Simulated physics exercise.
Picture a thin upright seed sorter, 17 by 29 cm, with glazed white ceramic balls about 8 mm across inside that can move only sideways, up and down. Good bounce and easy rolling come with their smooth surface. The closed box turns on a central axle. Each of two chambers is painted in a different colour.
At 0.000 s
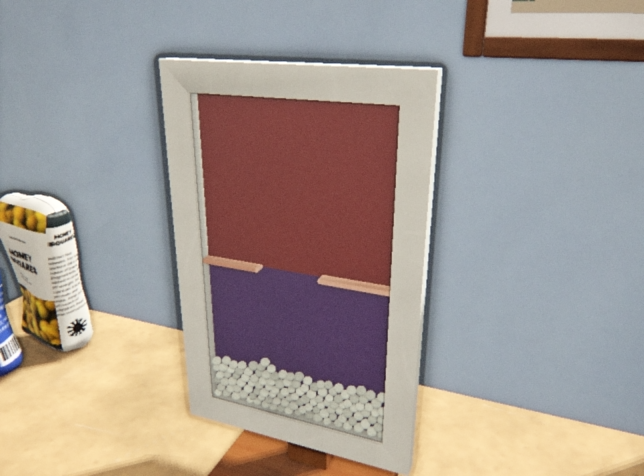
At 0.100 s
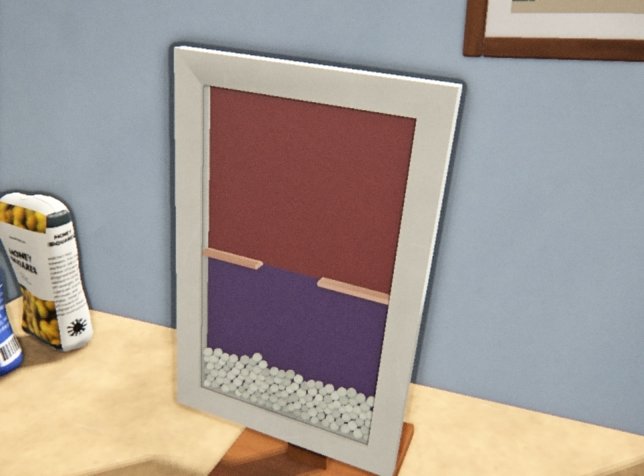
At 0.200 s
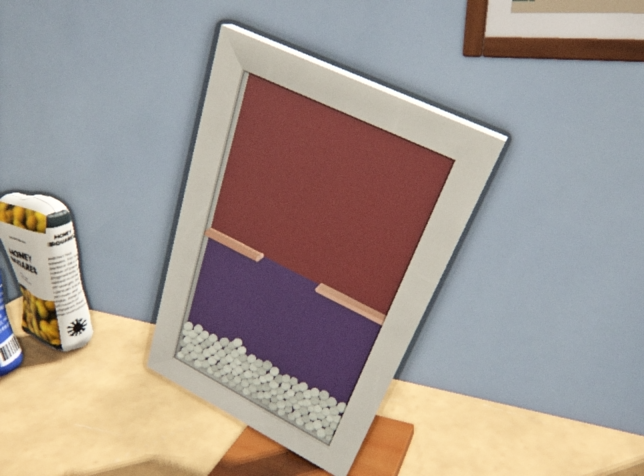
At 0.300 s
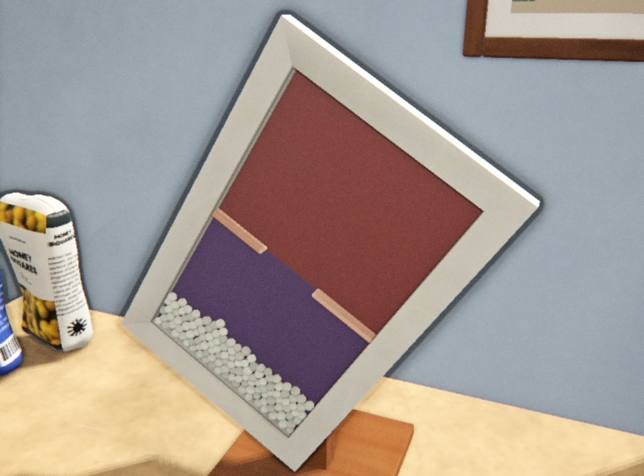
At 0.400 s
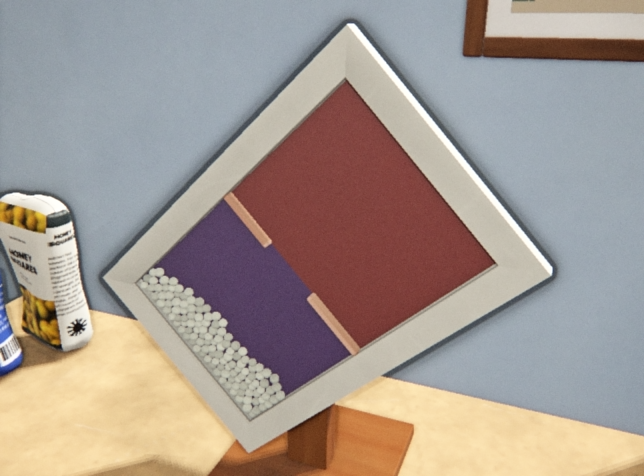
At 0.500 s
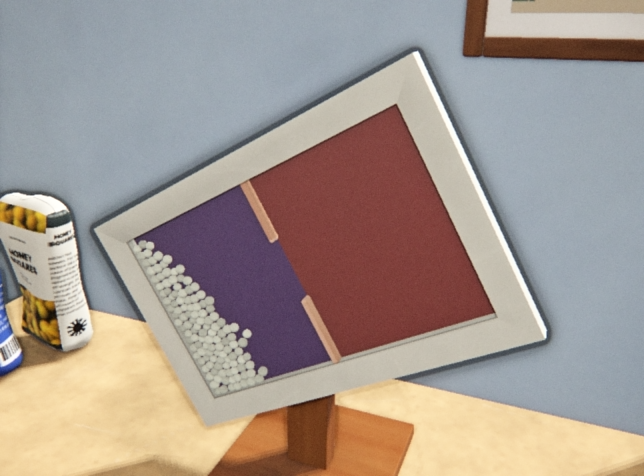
At first, a white-framed upright box stands nearly level on a wooden base, with small white balls heaped along the bottom of its purple lower chamber, beneath a red one. The box then turns steadily clockwise to a steep slant, and the balls shift into a sloping pile at the purple chamber's lower left.
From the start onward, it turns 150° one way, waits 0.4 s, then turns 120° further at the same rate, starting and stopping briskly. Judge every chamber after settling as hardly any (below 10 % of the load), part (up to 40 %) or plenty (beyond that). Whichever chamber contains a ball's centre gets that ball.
Judged at rest: Red plenty; purple part.
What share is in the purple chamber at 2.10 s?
That part holds about 40 percent of it.
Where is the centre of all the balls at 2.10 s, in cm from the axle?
Offset approx. 3 cm left, 5 cm below.
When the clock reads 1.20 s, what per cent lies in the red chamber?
It works out at about 5 percent.
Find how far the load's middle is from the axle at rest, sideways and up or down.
Some 5 cm left and 7 cm below.
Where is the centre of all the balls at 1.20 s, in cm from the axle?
It sits around 7 cm to the left and around 2 cm up.
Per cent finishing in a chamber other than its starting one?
My reckoning puts it near 75 percent.
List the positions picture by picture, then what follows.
In the first picture, level; about 120 balls; load centre (295, 395); top ball (265, 362); red (295, 189), purple (297, 346).
In the second picture, turned 5° clockwise; load centre (285, 392); top ball (257, 358).
In the third picture, turned 18° clockwise; load centre (258, 380); top ball (188, 327); wall ends (205, 230) to (259, 257), (320, 288) to (388, 322).
In the fourth picture, turned 32° clockwise; load centre (232, 362); top ball (172, 297).
In the fifth picture, turned 47° clockwise; load centre (215, 345); top ball (159, 272).
In the sixth picture, turned 61° clockwise; load centre (202, 327); top ball (143, 245); red (368, 242), purple (232, 296).
After 1.20 s, it stands 150° clockwise; the balls' middle is 7 cm left of and 2 cm above the centre; red 5 %, purple 95 %.
After 2.10 s, it has come round 210° clockwise; the balls' middle is 3 cm left of and 5 cm below the centre; red 60 %, purple 40 %.
After 2.60 s, it has come round 270° clockwise; the balls' middle is 7 cm left of and 6 cm below the centre; red 75 %, purple 25 %.
All still by 3.4 s, it has come round 270° clockwise; red 75 %, purple 25 %.
